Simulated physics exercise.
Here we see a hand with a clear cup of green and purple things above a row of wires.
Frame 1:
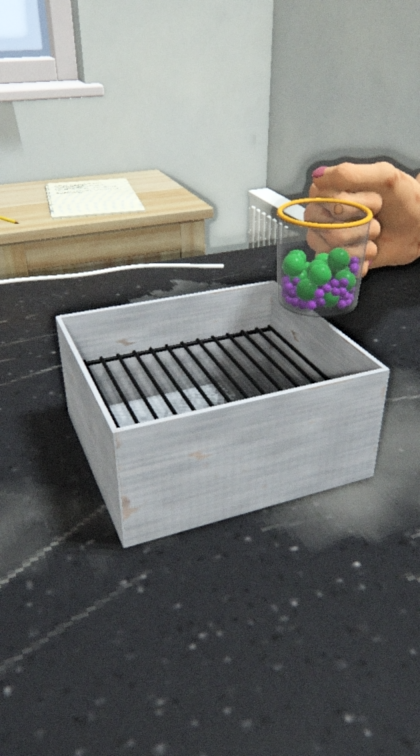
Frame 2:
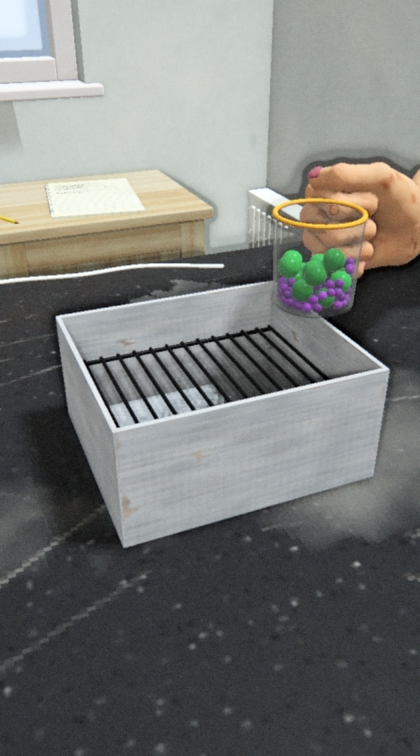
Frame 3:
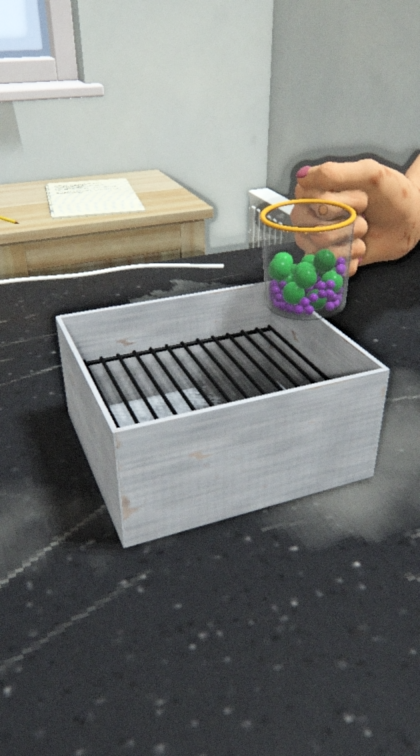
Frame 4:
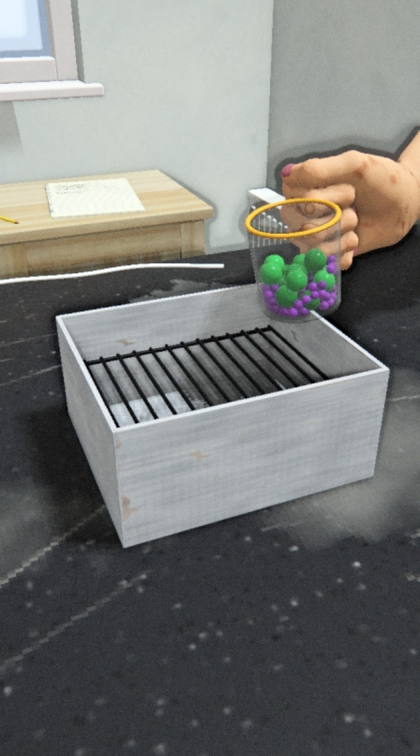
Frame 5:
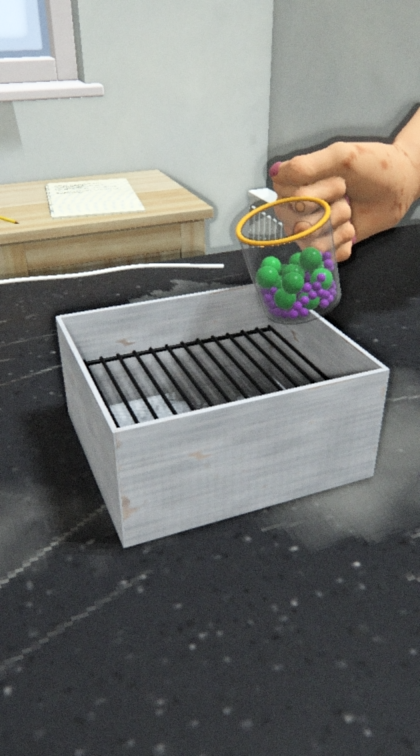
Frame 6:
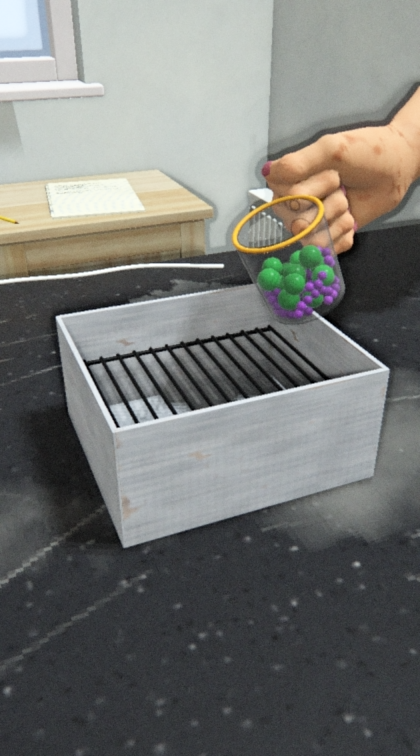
On a dark speckled countertop, a hand held a clear cup of green and purple balls above a pale box with a black wire rack, then moved it slightly left and tilted it leftward.
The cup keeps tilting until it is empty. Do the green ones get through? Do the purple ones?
Green: Kept up; purple: Gone through.
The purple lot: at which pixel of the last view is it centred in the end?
At about (219, 425).
Then, 0.48 s on from there, green ones, the whole lot in the cup; purple ones, the whole lot in the cup.
Then, 0.99 s on from there, green ones, the bulk in the cup, a little on or over the wires; purple ones, all but a few in the cup, only a few under the rack.
Then, 1.60 s on from there, green ones, the whole lot on or over the wires; purple ones, near a quarter on or over the wires, the bulk under the rack, only a few outside the box.
In the end, green ones, the whole lot on the wires, none at all under the rack; purple ones, all but a few under the rack, only a few outside the box.
